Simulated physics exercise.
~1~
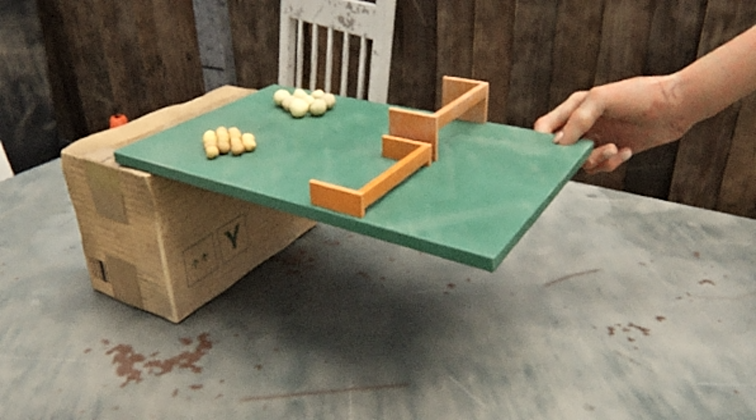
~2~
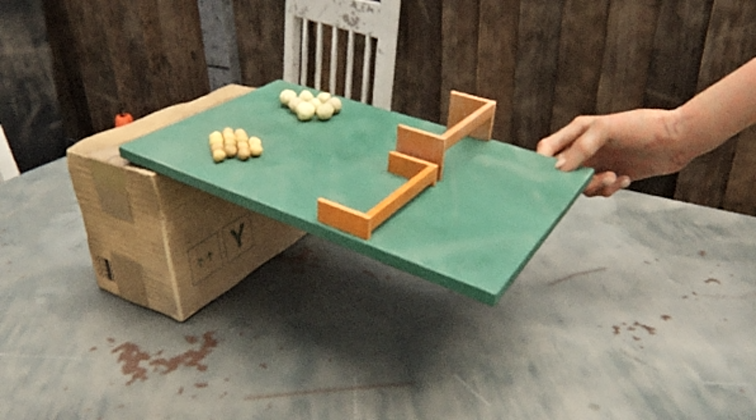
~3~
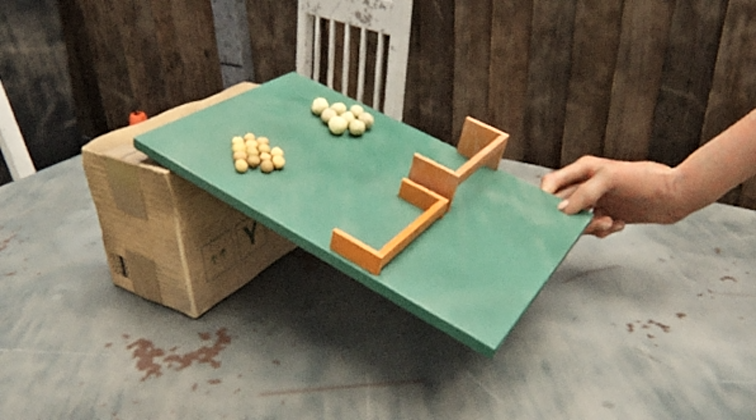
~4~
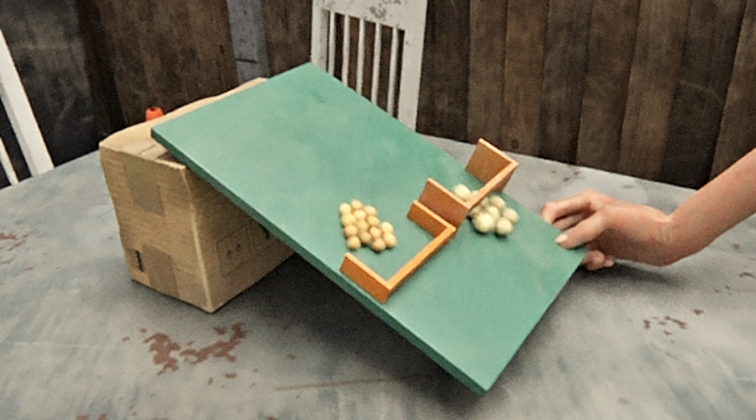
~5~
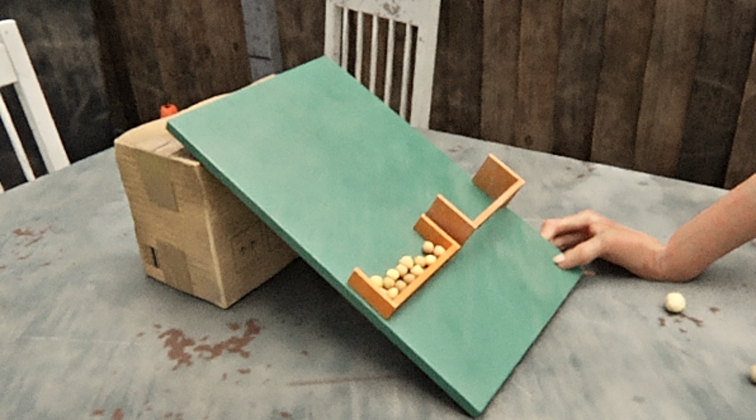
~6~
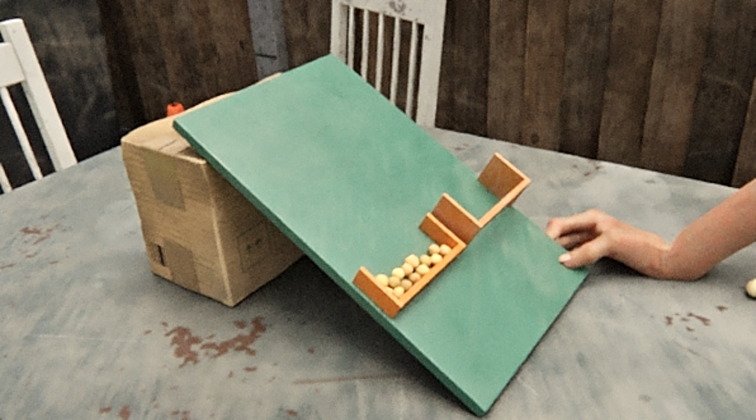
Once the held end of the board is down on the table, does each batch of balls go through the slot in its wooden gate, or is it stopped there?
The far batch goes through its slot and rolls off the board, while the near batch cannot fit through and stays gathered behind its gate.
